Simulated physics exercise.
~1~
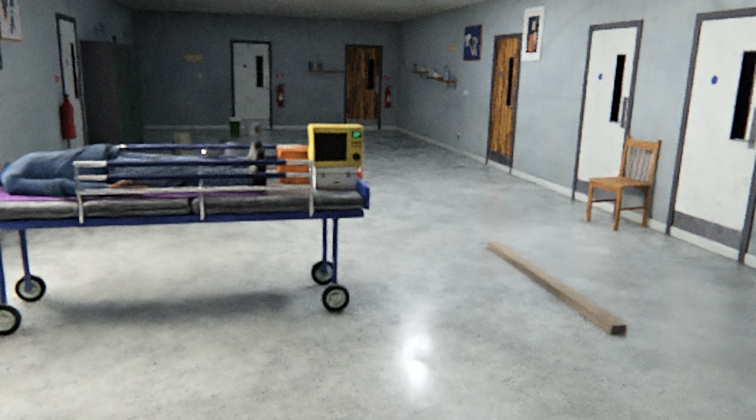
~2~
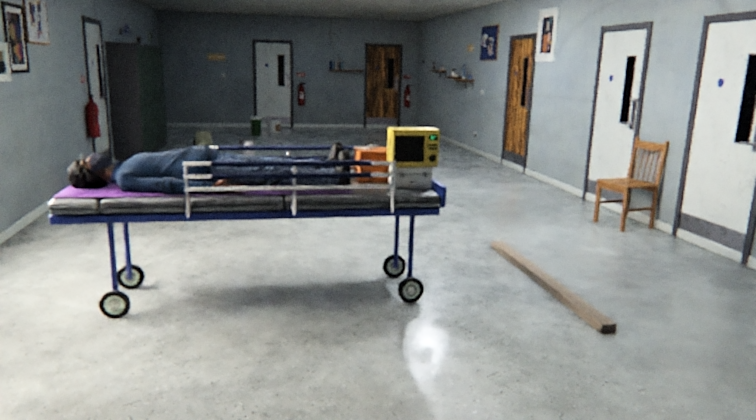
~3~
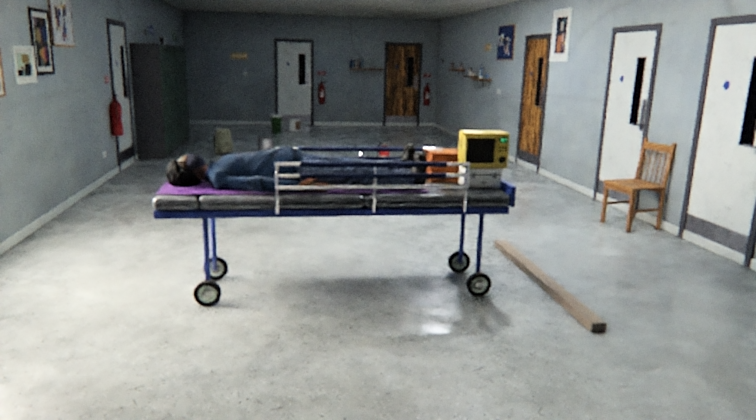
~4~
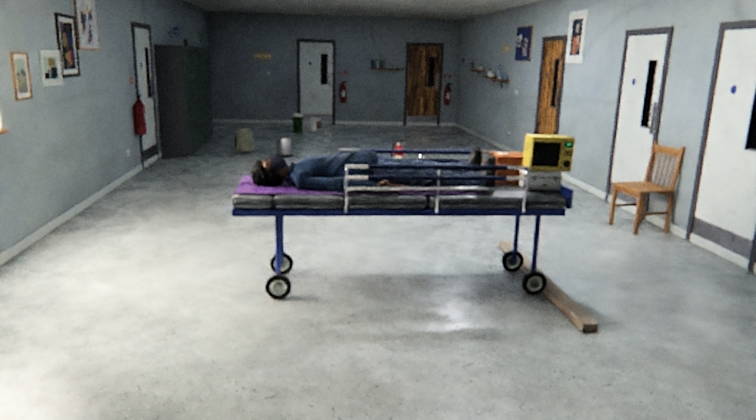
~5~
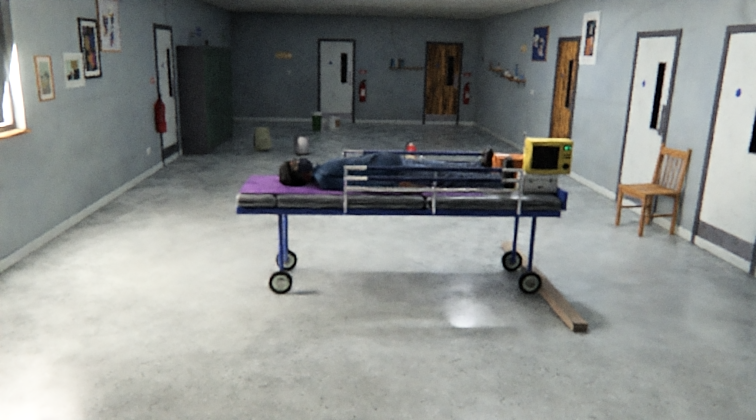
A person lay limp on a gurney that rolled right across a grey corridor until it stopped at a wooden beam on the floor; the body slid slightly toward the foot end, while the upright yellow monitor and the orange bag stayed aboard.
